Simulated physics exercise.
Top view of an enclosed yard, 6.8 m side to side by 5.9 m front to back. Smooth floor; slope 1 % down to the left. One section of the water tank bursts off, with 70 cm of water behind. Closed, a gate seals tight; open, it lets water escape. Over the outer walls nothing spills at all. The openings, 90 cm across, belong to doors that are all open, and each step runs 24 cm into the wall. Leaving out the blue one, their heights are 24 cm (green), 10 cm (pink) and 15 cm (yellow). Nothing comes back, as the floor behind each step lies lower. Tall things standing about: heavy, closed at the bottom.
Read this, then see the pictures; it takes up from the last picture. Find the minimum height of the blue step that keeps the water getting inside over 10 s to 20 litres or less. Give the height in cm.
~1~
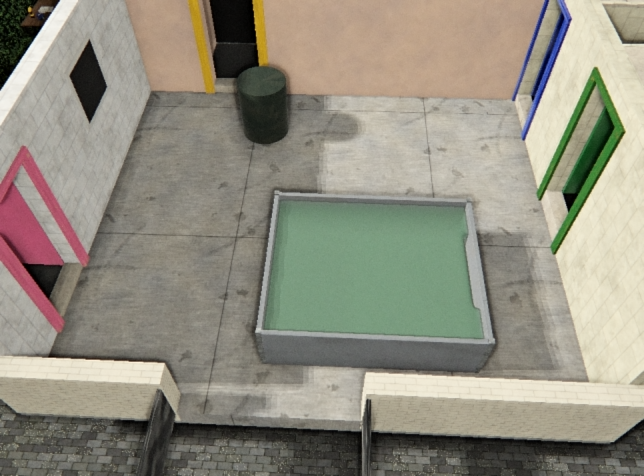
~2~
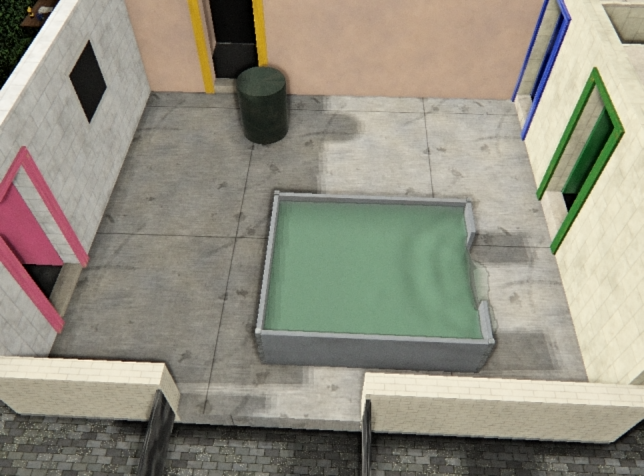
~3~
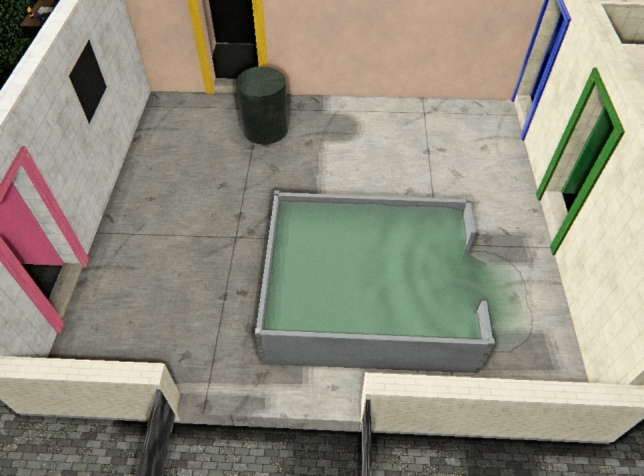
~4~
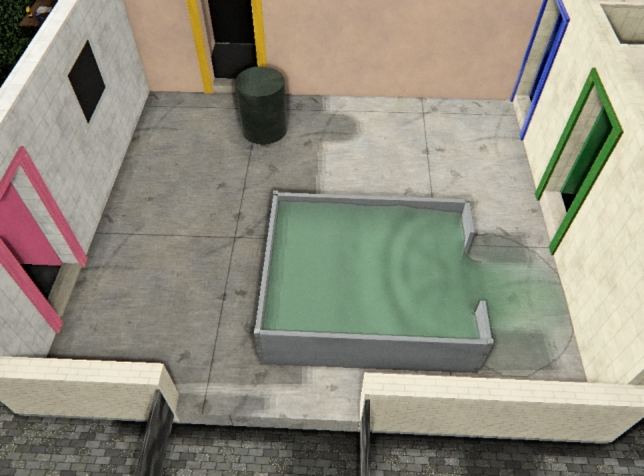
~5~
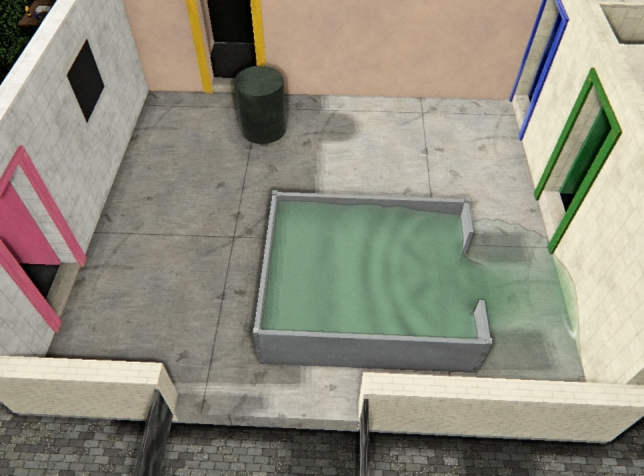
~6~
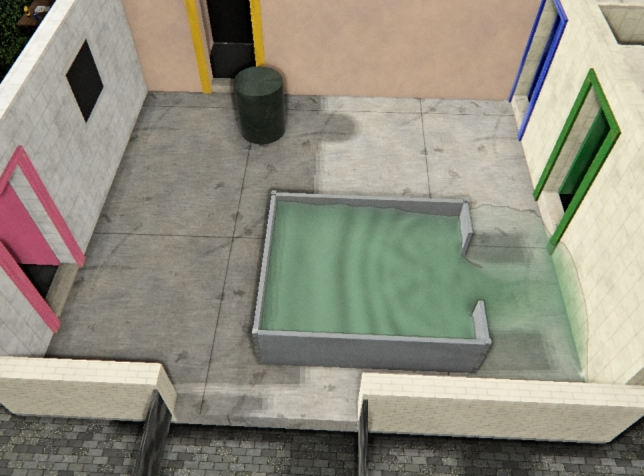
Roughly 15 cm.
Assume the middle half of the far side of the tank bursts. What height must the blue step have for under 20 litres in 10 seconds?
Then the minimum is about 27 cm.
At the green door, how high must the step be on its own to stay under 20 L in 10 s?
For green: Close to 17 cm.
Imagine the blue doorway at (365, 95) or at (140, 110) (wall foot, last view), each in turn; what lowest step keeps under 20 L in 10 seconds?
You'd want roughly 8.0 cm there first, then roughly 13.5 cm.
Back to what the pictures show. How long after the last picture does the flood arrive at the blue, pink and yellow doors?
Times: Blue 1.0 seconds, pink 3.2 seconds, yellow 3.0 seconds.
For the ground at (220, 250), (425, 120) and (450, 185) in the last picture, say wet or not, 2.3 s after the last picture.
Listed order - unwetted, soaked through, soaked through.
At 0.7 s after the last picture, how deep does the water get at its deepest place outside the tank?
About 56 cm at most.
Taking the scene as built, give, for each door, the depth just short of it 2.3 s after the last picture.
Depths in cm - green: 19, blue: 12, pink: 0, yellow: 0.
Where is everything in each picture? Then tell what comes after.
In the first picture, the water tank at (373, 264) is whole and still, 70 cm deep; the blue door at (536, 70) is dry.
In the second picture, the gap is at (467, 289), the front 0.3 m out at (491, 323); the back of the water tank holds 70 cm.
In the third picture, the gap is at (467, 289), the front 0.8 m out at (526, 317); the back of the water tank holds 70 cm.
In the fourth picture, the gap is at (465, 290), the front 1.4 m out at (571, 318); the back of the water tank holds 70 cm.
In the fifth picture, the gap is at (465, 288), the front 1.5 m out at (582, 364); the back of the water tank holds 70 cm.
In the sixth picture, water pours out at (464, 289) and has run 1.7 m, to a hidden place; about 7 cm deep outside, 70 cm at the back; 2.4 m in a straight line remain to the blue door at (533, 71).
Then, 0.7 s after the last picture water covers 10 % of the floor, deepest (56 cm) near (579, 396); it has not reached the blue door.
Then, 2.3 s after the last picture water covers 40 % of the floor, deepest (38 cm) near (583, 411); 12 cm at the blue door, 0 litres in over its 17 cm step.
Then, 9.3 s after the last picture water covers 95 % of the floor, deepest (16 cm) near (157, 95); 10 cm at the blue door, 10 litres in over its 17 cm step.
At the blue door as built, the water peaked near 15 cm, 6.1 s after the last picture.
Run again over the same 10 s with other heights there, 36 litres in over 13 cm, 8 litres over 17.5 cm. The limit of 20 litres is kept from about 15 cm up.
